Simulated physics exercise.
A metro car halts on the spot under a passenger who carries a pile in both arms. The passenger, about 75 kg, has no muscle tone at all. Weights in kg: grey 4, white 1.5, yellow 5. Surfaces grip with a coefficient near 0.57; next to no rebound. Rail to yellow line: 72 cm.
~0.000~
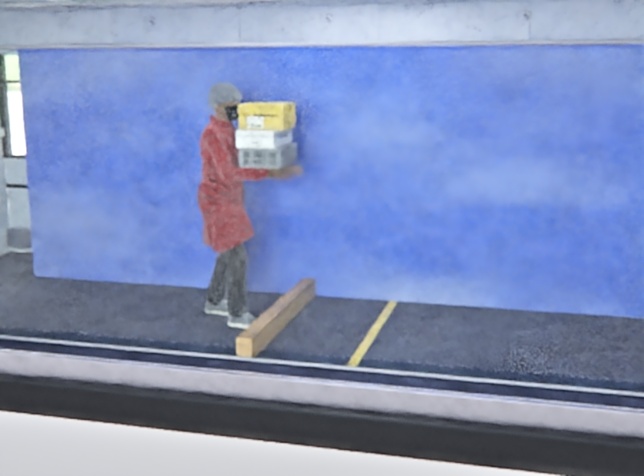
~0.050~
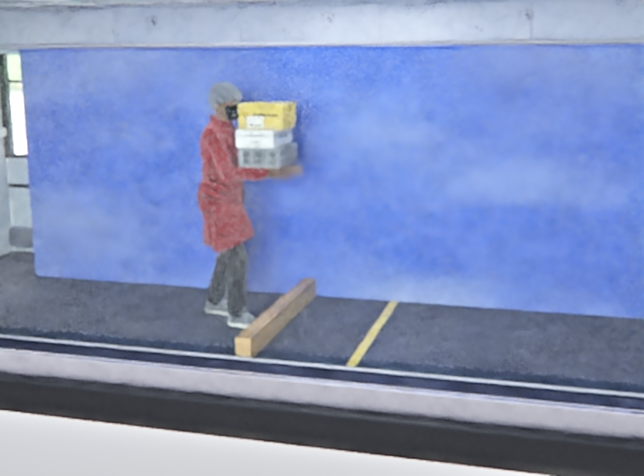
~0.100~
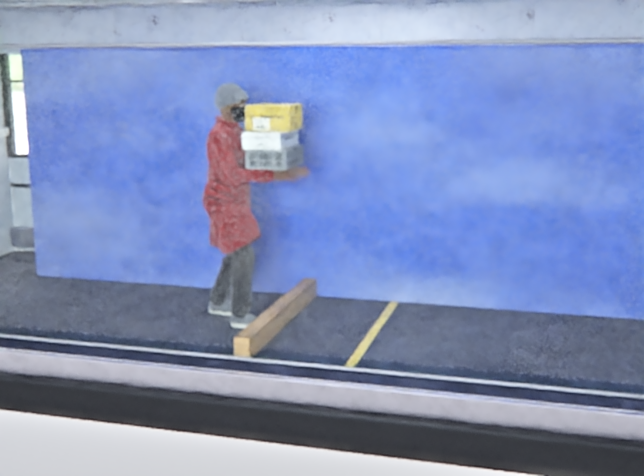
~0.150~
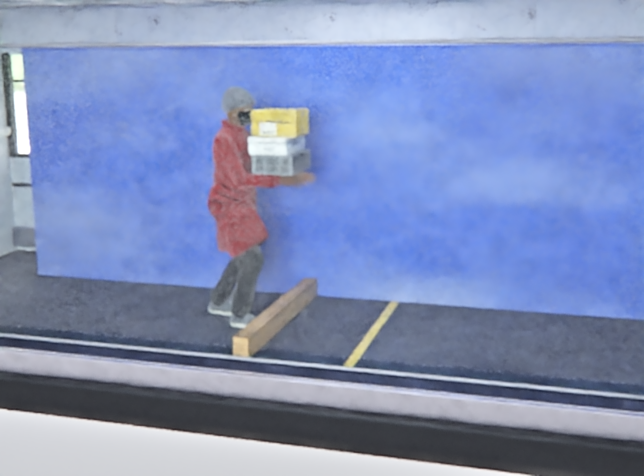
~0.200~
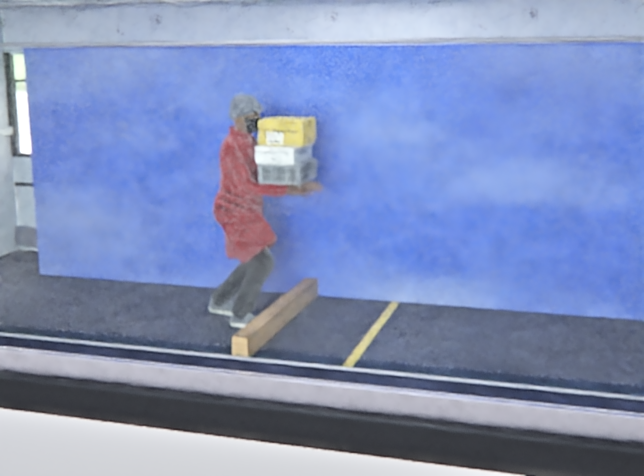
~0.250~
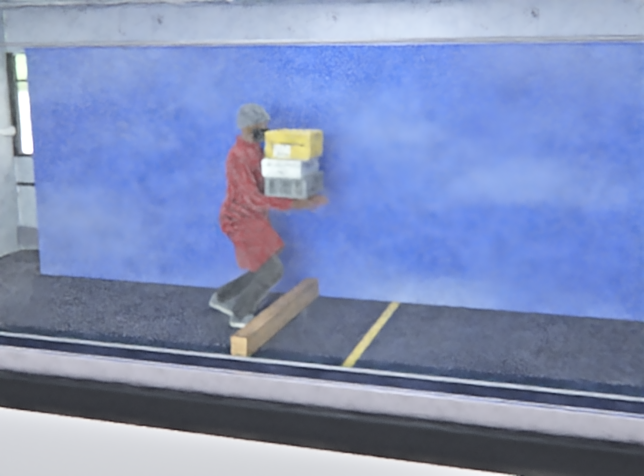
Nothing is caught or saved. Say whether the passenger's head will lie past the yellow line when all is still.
The passenger's head stops short of the yellow line.
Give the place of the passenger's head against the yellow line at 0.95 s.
Some 25 cm short of it.
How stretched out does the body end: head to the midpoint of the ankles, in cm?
About 80 cm.
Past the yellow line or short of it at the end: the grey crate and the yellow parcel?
Grey crate short, yellow parcel beyond.
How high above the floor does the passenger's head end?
Roughly 15 cm.
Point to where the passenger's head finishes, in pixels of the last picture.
Around (328, 319).
After 0.45 s the passenger's head is 59 cm short of the yellow line, near (288, 190) in the last picture's view; the white toolbox 38 cm short of the yellow line, tilted 15°.
After 0.65 s the passenger's head is 36 cm short of the yellow line, near (318, 281) in the last picture's view; the white toolbox 17 cm short of the yellow line, tilted 20°.
After 0.95 s the passenger's head is 26 cm short of the yellow line, near (326, 308) in the last picture's view; the white toolbox 6 cm past the yellow line, tilted 75°.
Final state at 2.3 s, grey crate stops short of the yellow line; white toolbox crosses the yellow line; yellow parcel crosses the yellow line; passenger's head stops short of the yellow line.
